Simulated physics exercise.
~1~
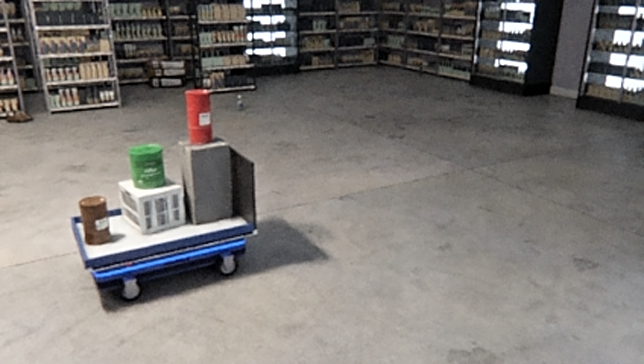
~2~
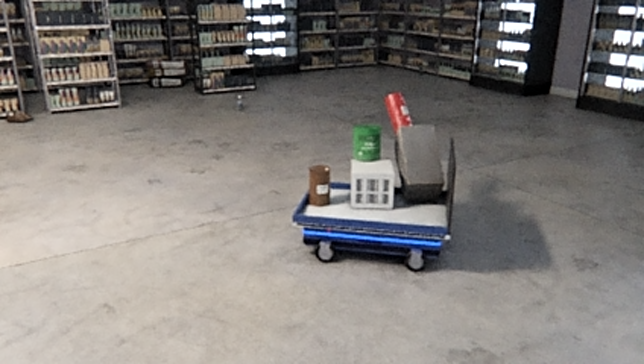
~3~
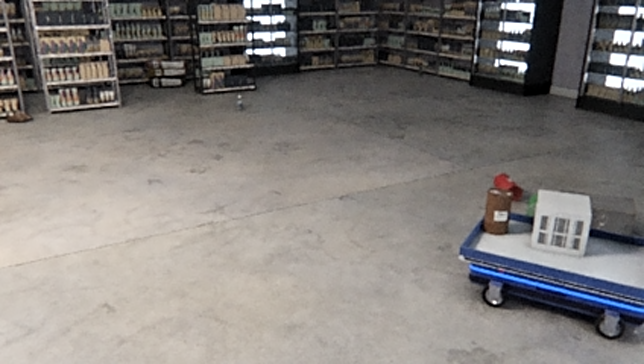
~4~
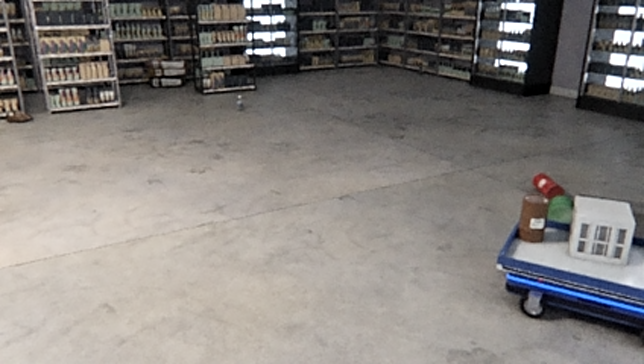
Shop floor with stocked shelves, a blue cart rolling right and turning, its grey box toppling, crate and brown canister staying aboard.
